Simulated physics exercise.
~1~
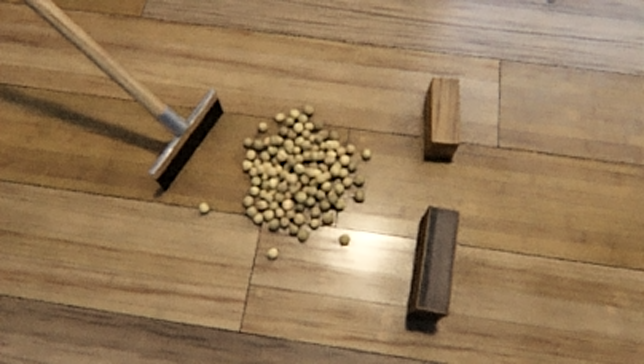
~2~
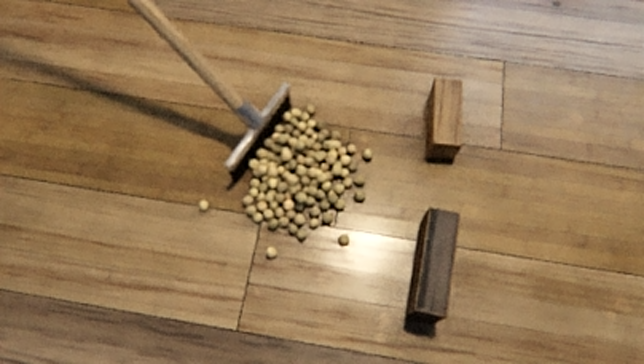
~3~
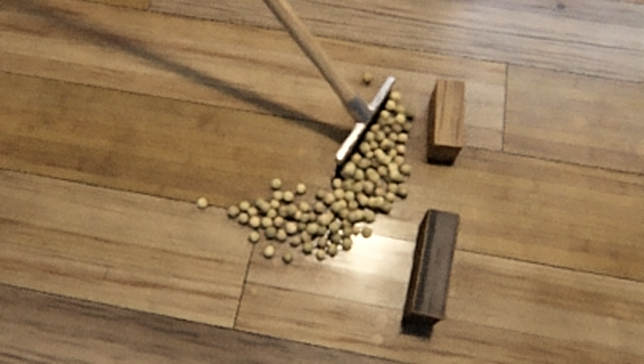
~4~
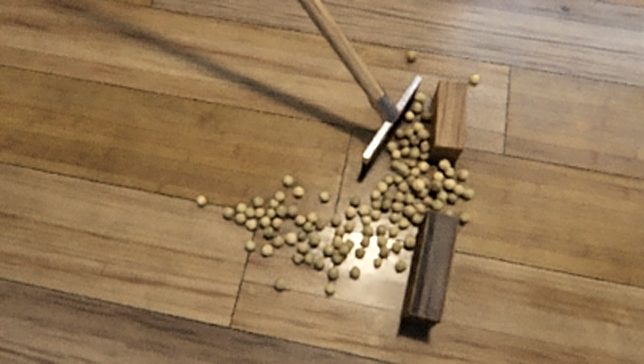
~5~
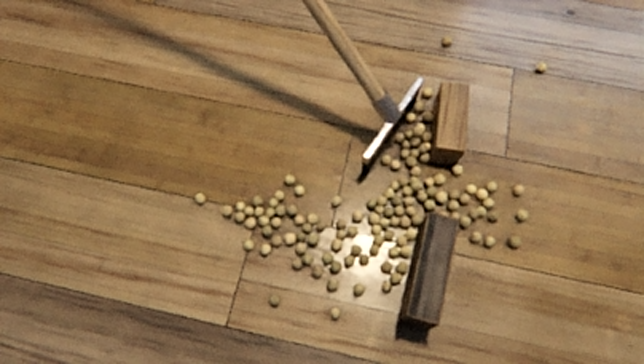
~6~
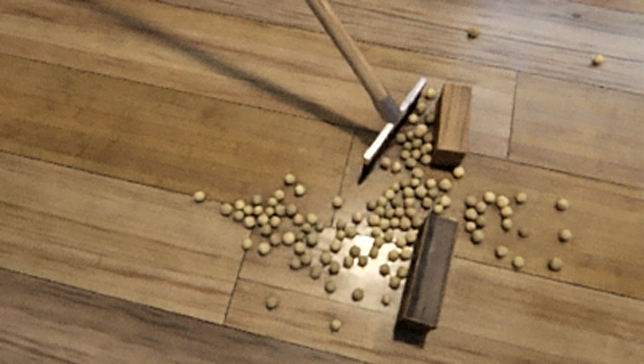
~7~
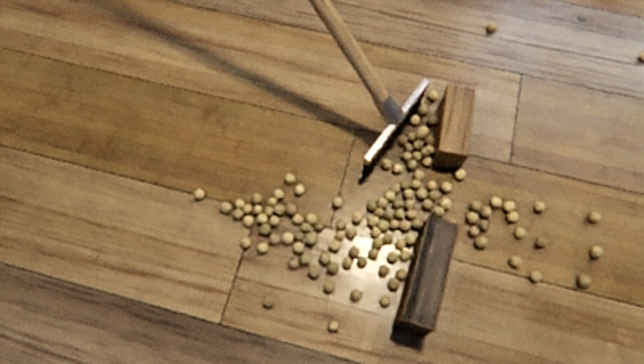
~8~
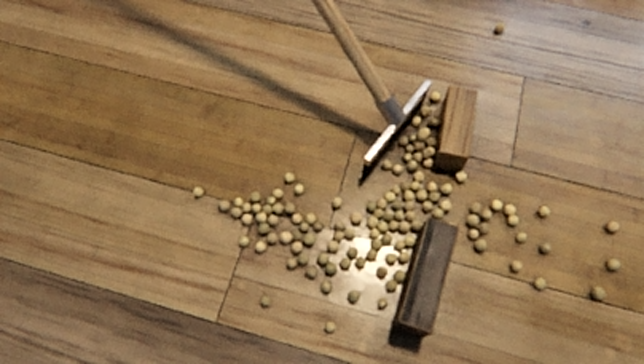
On a wooden plank floor, a long-handled squeegee pushed a pile of round, tan nuts right toward two wooden blocks and stopped by the upper one; some rolled through the gap and scattered beyond, but most stayed in front of the blocks.
